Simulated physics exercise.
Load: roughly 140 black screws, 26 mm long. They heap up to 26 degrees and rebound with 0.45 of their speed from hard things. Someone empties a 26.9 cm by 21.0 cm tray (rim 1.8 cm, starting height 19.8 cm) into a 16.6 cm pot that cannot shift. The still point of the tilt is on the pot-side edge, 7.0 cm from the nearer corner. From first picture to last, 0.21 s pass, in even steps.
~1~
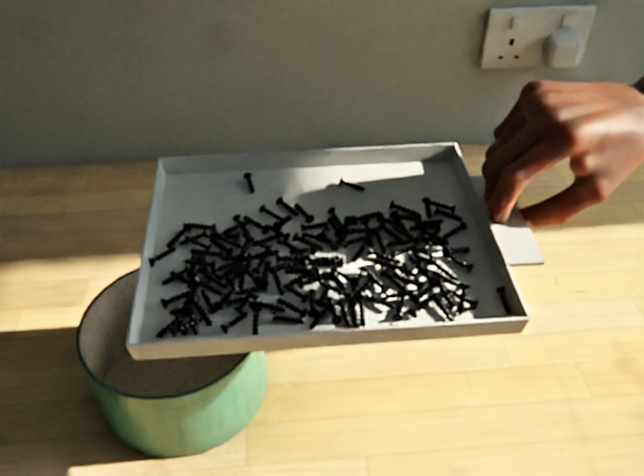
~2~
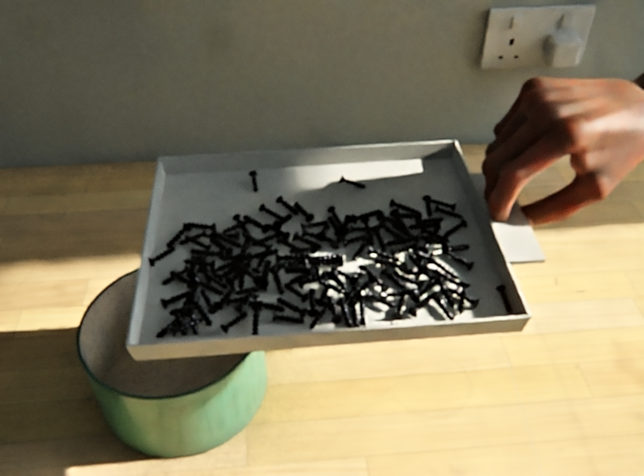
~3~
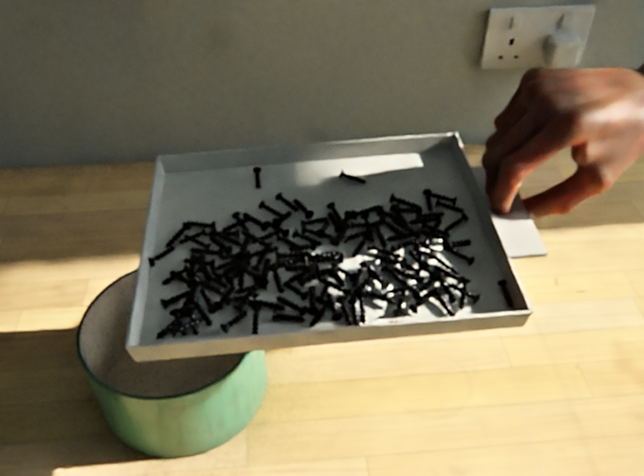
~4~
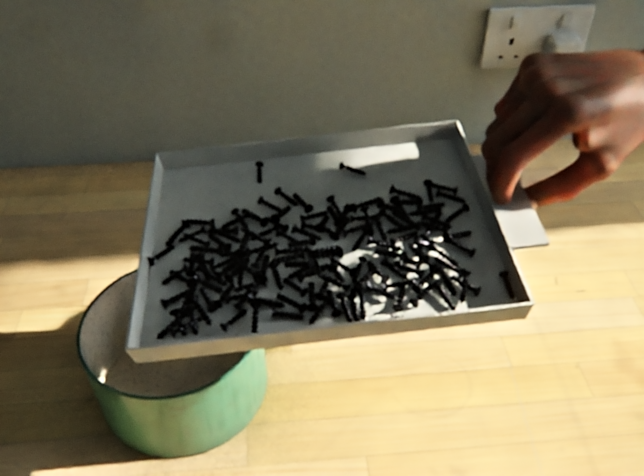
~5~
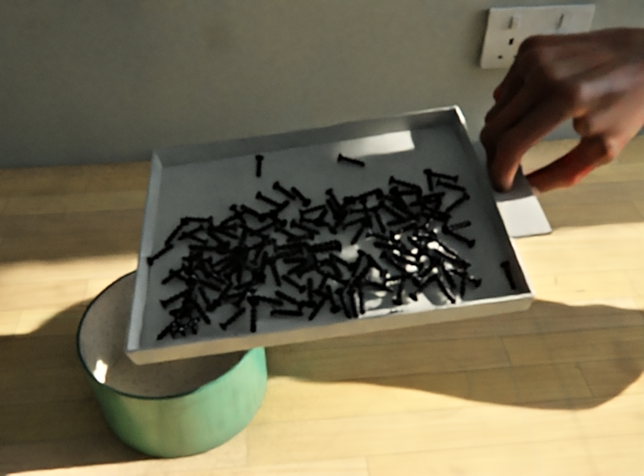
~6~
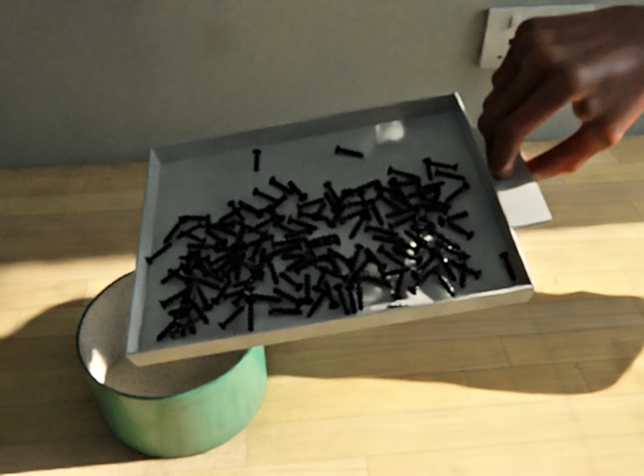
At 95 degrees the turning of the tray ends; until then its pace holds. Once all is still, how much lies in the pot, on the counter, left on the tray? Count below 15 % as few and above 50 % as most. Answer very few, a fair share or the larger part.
In the pot: Very few; on the counter: The larger part; left on the tray: Very few.
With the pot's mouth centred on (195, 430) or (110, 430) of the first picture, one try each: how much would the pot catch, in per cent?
About 95 and 95 per cent.
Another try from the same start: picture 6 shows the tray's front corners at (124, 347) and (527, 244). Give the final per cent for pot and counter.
Pot 40, counter 60.
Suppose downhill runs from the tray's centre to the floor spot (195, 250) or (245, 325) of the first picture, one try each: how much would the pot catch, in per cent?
About 65 and 0 per cent.
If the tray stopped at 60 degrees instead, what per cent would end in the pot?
It would be near 5 per cent.
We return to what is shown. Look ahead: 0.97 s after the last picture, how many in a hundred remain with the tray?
About 60 per cent.
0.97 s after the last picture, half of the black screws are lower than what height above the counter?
About 18 cm.
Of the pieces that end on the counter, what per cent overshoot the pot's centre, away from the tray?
About 80 per cent.
Then, 0.58 s after the last picture, tilt 50 degrees; the tray holds 100 %, the pot 0 %.
Then, 0.97 s after the last picture, tilt 77 degrees; the tray holds 60 %, the pot 0 %.
Then, 1.44 s after the last picture, tilt 95 degrees; the tray holds 5 %, the pot 5 %.
In the end, pot 5 %, counter 95 %, tray 0 %.
